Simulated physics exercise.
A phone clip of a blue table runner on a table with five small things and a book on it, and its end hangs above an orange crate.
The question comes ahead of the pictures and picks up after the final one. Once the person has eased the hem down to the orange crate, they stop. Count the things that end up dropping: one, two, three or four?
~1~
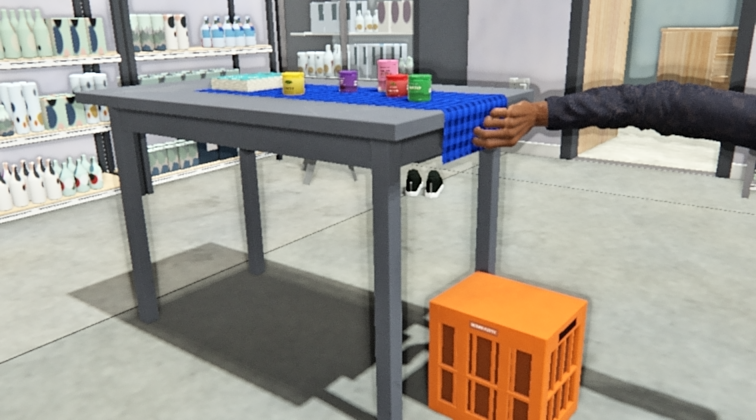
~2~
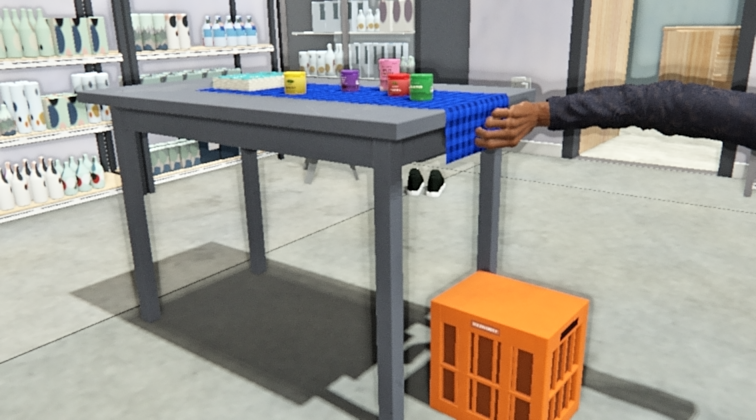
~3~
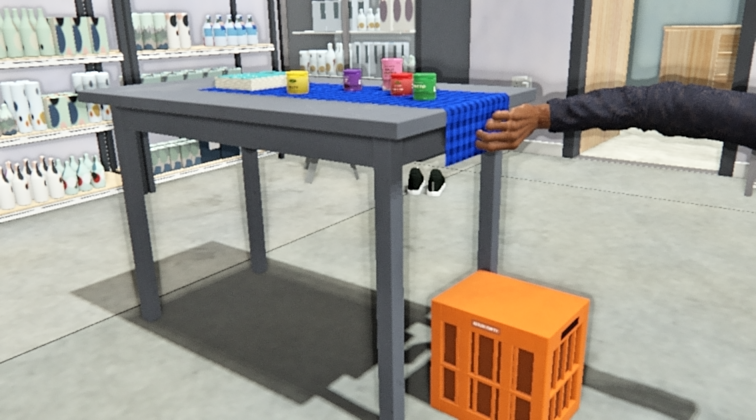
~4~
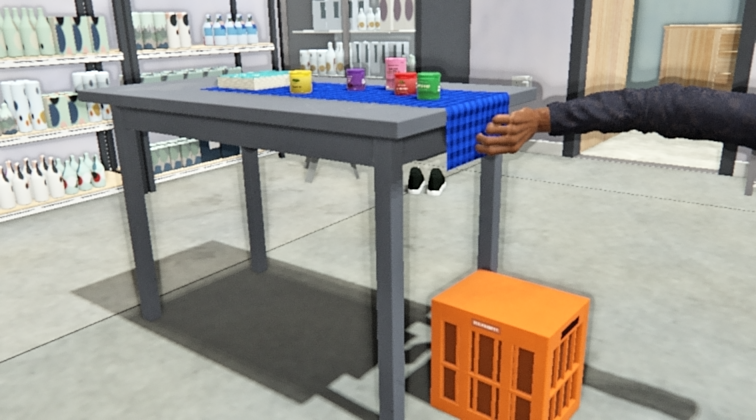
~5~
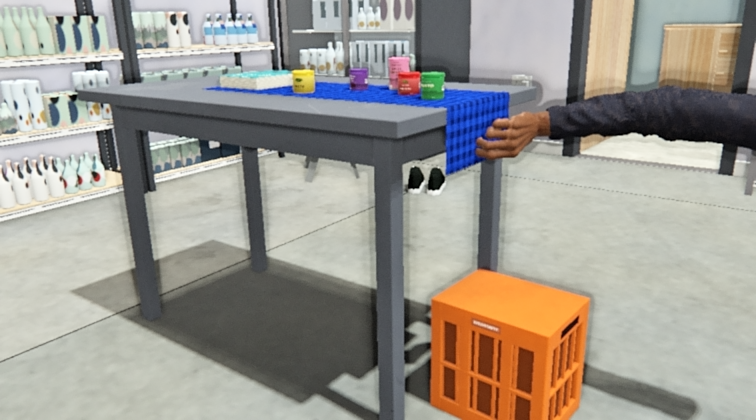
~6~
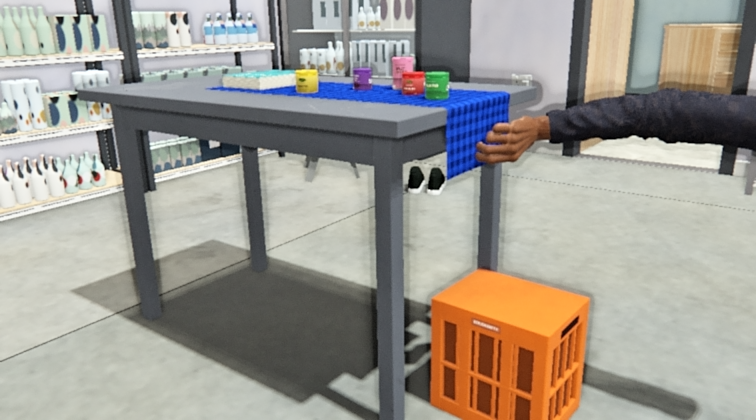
The drop will claim three items.
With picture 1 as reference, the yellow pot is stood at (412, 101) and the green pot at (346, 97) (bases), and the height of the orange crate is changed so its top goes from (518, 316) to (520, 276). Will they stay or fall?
Observed: Yellow pot departs; green pot remains seated.
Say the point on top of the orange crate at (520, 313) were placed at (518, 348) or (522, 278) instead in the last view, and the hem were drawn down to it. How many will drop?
We'd get 4 in the first case and 2 in the second.
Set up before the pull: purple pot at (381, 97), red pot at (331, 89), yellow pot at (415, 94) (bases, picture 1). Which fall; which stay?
Here's how it goes: The purple pot leaves the top, the red pot remains in place and the yellow pot leaves the top.
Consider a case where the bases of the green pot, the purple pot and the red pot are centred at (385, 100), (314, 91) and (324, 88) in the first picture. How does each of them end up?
Green pot gone, purple pot stays, red pot stays.
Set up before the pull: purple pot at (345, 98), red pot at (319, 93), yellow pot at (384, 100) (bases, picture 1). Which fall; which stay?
The purple pot falls; the red pot survives; the yellow pot comes down.
Soon after, hem near (479, 232); green pot gone.
Then, hem on the crate; green pot, red pot and pink can gone.
At rest, hem on the crate; green pot, red pot and pink can gone. Over the edge go three.
